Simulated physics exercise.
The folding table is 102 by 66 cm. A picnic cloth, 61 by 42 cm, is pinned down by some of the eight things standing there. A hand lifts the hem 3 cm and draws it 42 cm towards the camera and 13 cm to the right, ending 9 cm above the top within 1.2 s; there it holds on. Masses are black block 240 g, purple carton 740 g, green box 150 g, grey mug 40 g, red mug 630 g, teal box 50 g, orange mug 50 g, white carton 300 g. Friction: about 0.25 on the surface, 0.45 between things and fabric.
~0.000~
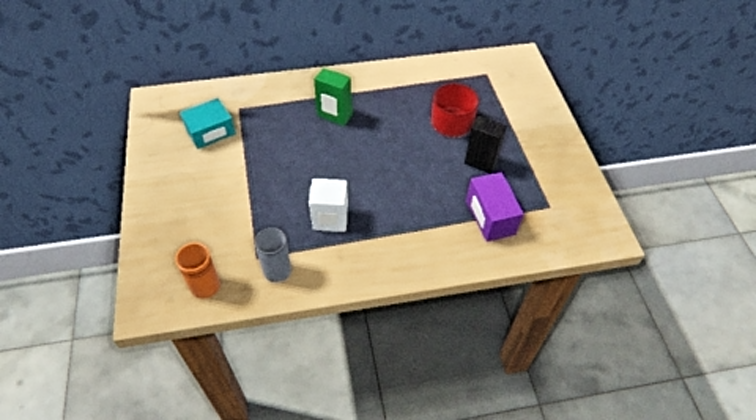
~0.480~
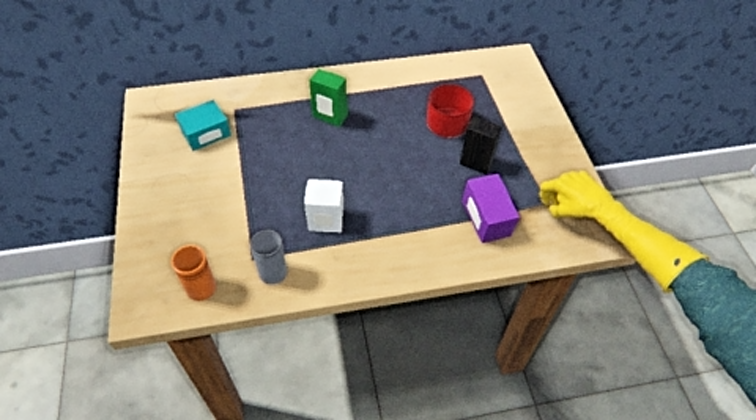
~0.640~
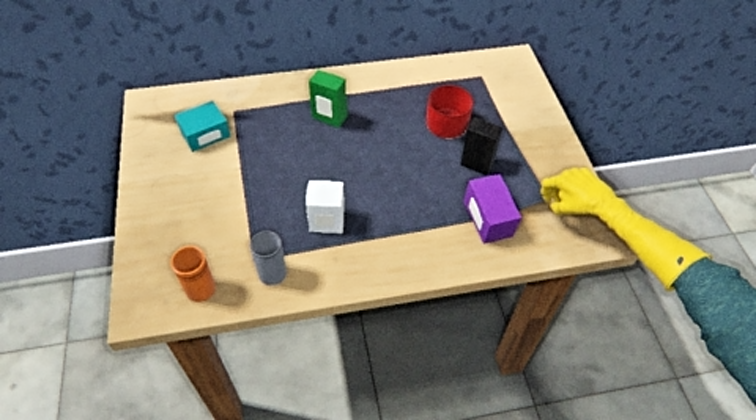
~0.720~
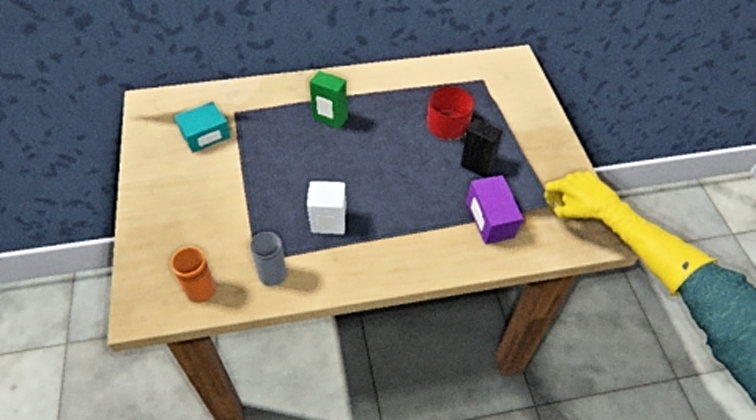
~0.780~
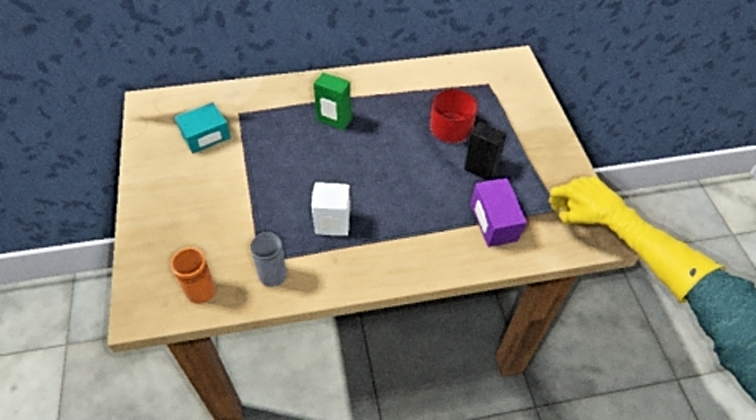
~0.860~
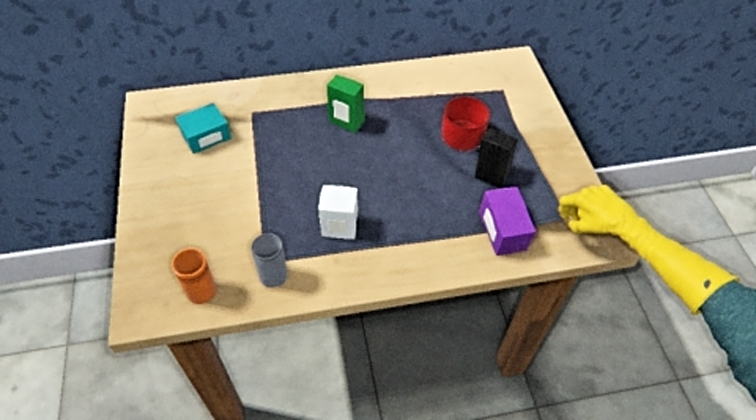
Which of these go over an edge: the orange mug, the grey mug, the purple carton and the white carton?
Result: Orange mug keeps to the top, grey mug stays on, purple carton drops off, white carton drops off.
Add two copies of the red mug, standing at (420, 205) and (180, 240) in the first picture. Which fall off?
In turn: Falls off, stays on.
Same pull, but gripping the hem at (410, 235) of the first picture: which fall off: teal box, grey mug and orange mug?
Then: Teal box remains, grey mug drops off, orange mug stays up.
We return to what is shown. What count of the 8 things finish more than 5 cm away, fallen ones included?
5 of them.
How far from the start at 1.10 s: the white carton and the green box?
White carton 10 cm, green box 15 cm.
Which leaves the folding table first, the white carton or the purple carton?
The purple one.
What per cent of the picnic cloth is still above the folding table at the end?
Some 0 per cent of it.
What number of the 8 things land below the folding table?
I count 5.
By 1.1 s, 100 % of the picnic cloth is still over the top; purple carton 14 cm off its start, white carton 10 cm off its start, red mug 17 cm off its start.
By 1.3 s, 80 % of the picnic cloth is still over the top; purple carton over the edge, white carton 24 cm off its start, green box 33 cm off its start.
By 1.6 s, 55 % of the picnic cloth is still over the top; purple carton over the edge, white carton on its side, 37 cm off its start at (475, 326), red mug 46 cm off its start at (627, 232).
By 1.8 s, 30 % of the picnic cloth is still over the top; white carton over the edge, purple carton over the edge, red mug over the edge.
By 3.4 s, 0 % of the picnic cloth is still over the top; white carton over the edge, purple carton over the edge, grey mug 1 cm off its start at (268, 248), orange mug 0 cm off its start at (189, 262).
